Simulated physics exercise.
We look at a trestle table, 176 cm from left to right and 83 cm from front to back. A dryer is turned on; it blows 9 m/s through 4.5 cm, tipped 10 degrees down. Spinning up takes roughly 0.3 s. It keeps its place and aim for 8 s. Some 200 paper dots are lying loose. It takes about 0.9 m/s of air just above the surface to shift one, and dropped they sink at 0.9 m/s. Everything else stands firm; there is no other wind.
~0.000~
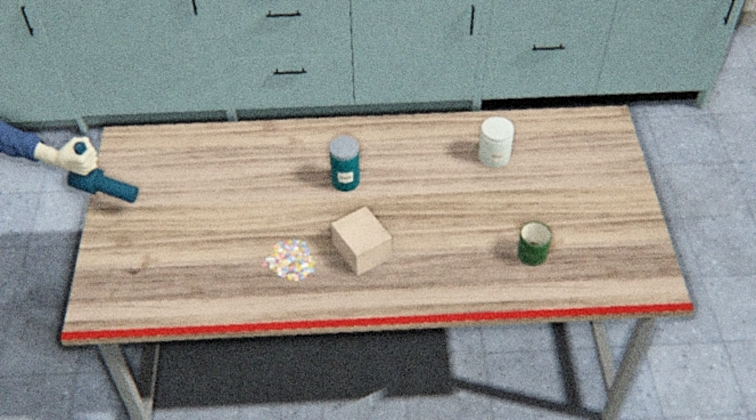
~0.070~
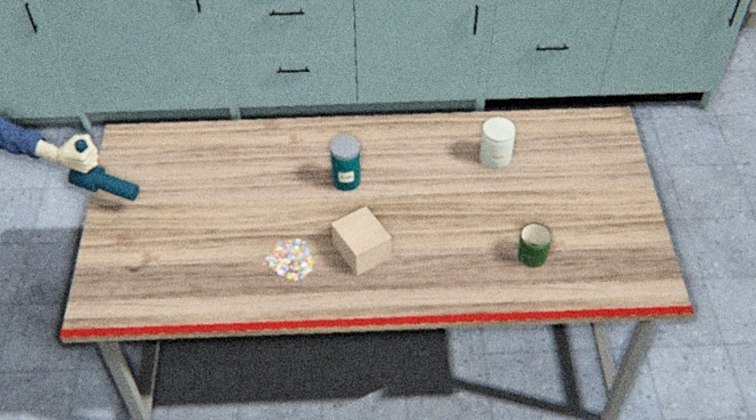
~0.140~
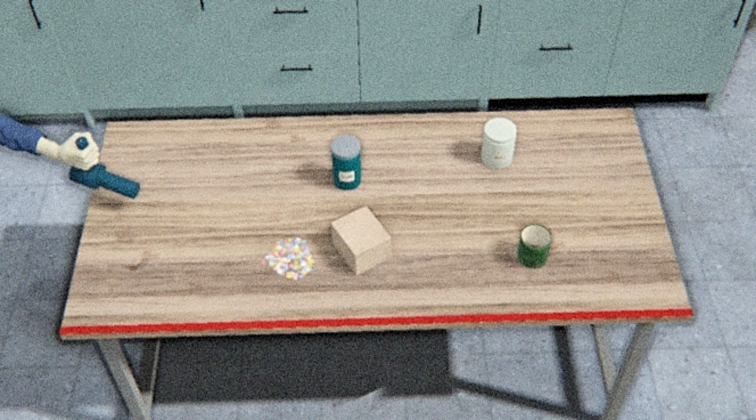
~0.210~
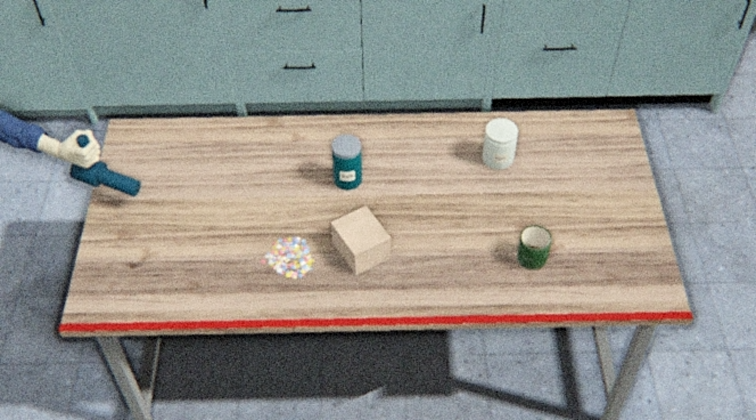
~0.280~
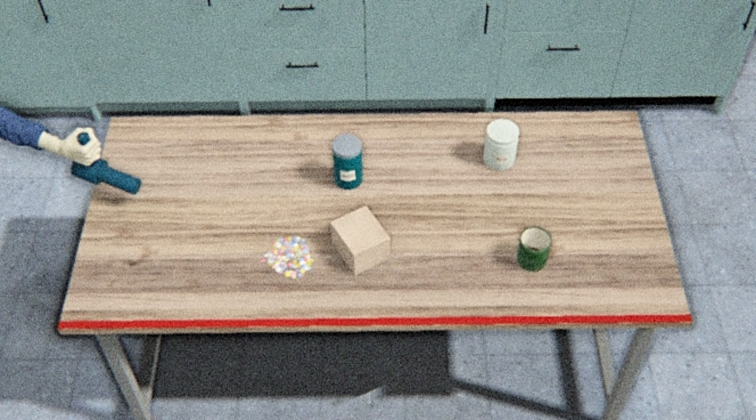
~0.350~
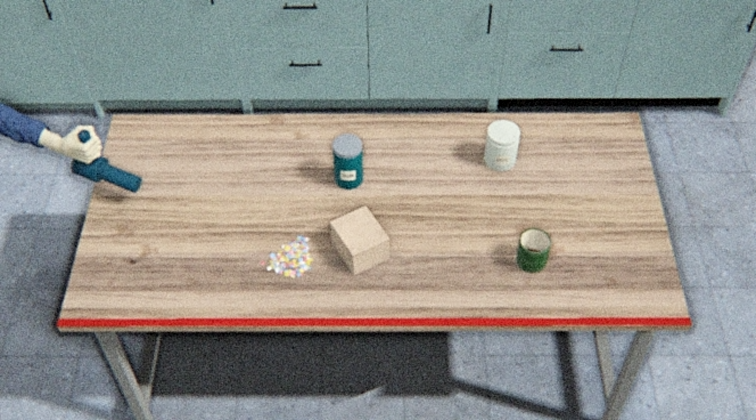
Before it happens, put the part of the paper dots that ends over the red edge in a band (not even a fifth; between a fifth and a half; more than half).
The share over the red edge is more than half.
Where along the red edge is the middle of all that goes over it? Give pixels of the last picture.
Around (384, 326).
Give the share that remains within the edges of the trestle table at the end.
About 4 %.
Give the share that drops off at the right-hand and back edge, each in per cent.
About 1 % right-hand, 0 % back.
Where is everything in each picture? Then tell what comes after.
In the first frame, the middle of the paper dots is near (291, 259), none has stirred yet and the mouth of the dryer is at (135, 196).
In the second frame, the middle of the paper dots is near (291, 258), none has stirred yet and the red edge is centred on (379, 325).
In the third frame, the middle of the paper dots is near (290, 257), none has stirred yet, the top of a block is at (361, 230) and the top of a jar is at (346, 145).
In the fourth frame, the middle of the paper dots is near (290, 256) and none has stirred yet.
In the fifth frame, the middle of the paper dots is near (290, 255) and none has stirred yet.
In the sixth frame, the middle of the paper dots is near (289, 259), the farthest in sight from the dryer is at (309, 268) and about 20 % have left their places.
After 1.6 s, 8 % are on the move or not yet settled, 92 % are over the red edge.
After 2.6 s, 7 % are on the move or not yet settled, 93 % are over the red edge.
After 4.4 s, 5 % are on the move or not yet settled, 94 % are over the red edge.
After 8.0 s, at the end, 95 % are over the red edge.
